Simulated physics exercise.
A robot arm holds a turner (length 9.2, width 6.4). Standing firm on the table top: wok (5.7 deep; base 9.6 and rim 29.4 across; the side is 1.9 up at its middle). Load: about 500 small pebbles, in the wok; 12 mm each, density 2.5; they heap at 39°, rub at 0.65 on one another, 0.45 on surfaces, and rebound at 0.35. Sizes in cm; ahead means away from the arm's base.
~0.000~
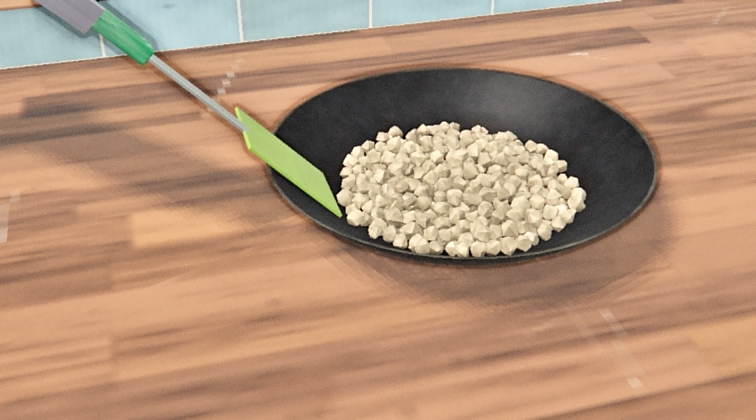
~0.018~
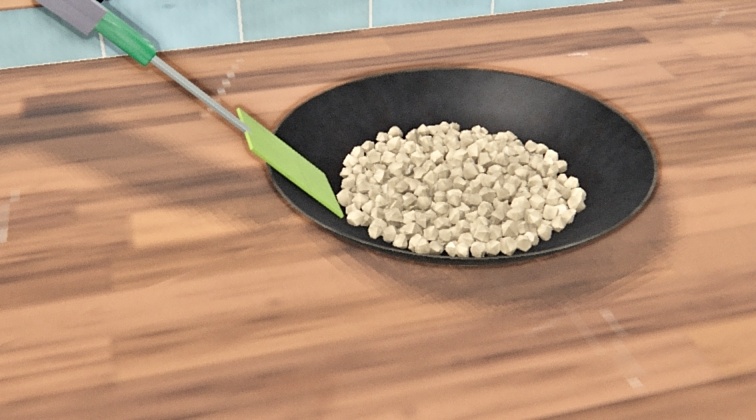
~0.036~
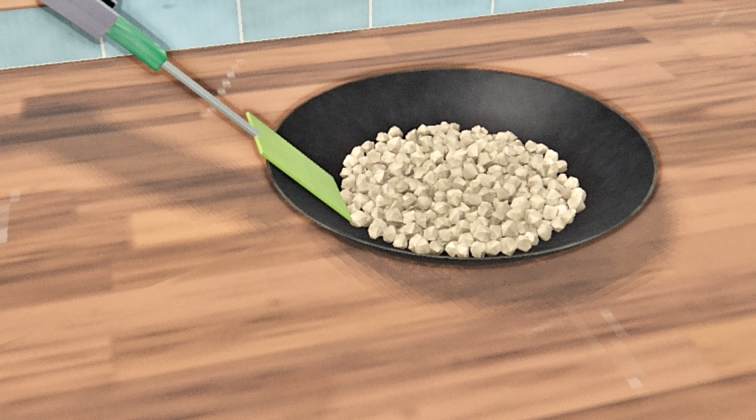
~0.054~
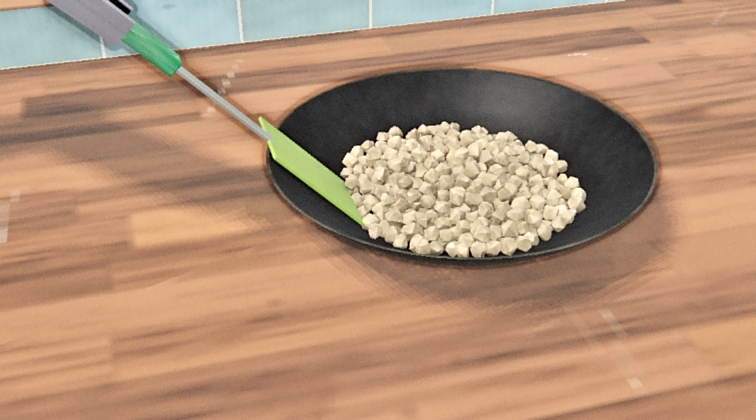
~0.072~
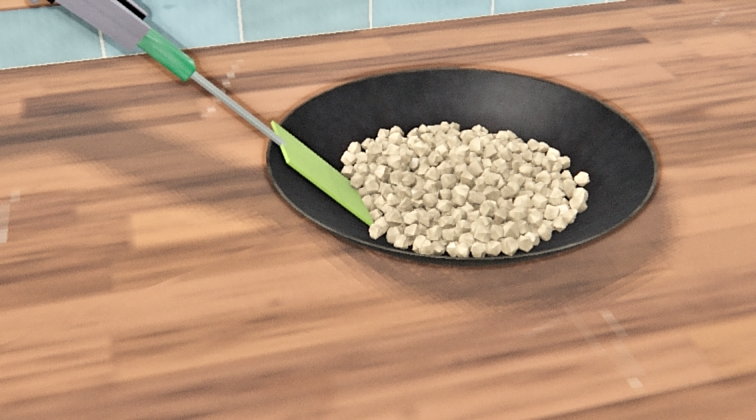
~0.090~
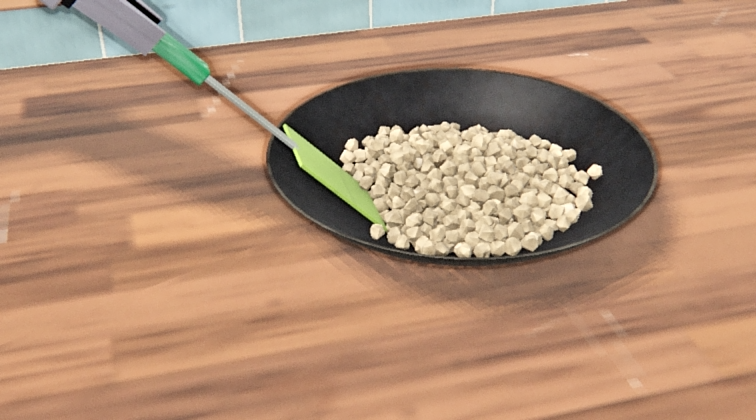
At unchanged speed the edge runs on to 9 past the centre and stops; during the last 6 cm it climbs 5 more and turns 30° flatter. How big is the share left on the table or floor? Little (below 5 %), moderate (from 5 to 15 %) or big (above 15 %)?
On the table or floor the share is moderate, from 5 to 15 %.
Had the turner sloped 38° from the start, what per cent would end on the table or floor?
It would be near 5 per cent.
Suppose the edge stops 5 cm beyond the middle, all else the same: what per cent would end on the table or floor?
In that case some 0 per cent.
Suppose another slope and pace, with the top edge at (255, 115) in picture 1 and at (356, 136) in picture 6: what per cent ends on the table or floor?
About 30 per cent.
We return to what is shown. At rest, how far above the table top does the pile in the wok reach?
Some 7.5 cm.
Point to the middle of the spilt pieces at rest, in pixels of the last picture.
Near (663, 169).
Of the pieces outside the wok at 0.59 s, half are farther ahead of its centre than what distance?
Some 18 cm.
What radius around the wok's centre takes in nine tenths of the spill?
About 25 cm.
After 0.21 s, sloping 47°, highest piece 6 above the table; 496 in the wok.
After 0.33 s, sloping 37°, highest piece 8 above the table; 494 in the wok, 2 on the blade or in flight.
After 0.59 s, sloping 17°, highest piece 8 above the table; 456 in the wok, 33 on the table or floor, 7 on the blade or in flight.
After 1.64 s, sloping 17°, highest piece 8 above the table; 453 in the wok, 43 on the table or floor.
In the end, 453 in the wok, 43 on the table or floor. That is 9 % on the table or floor.
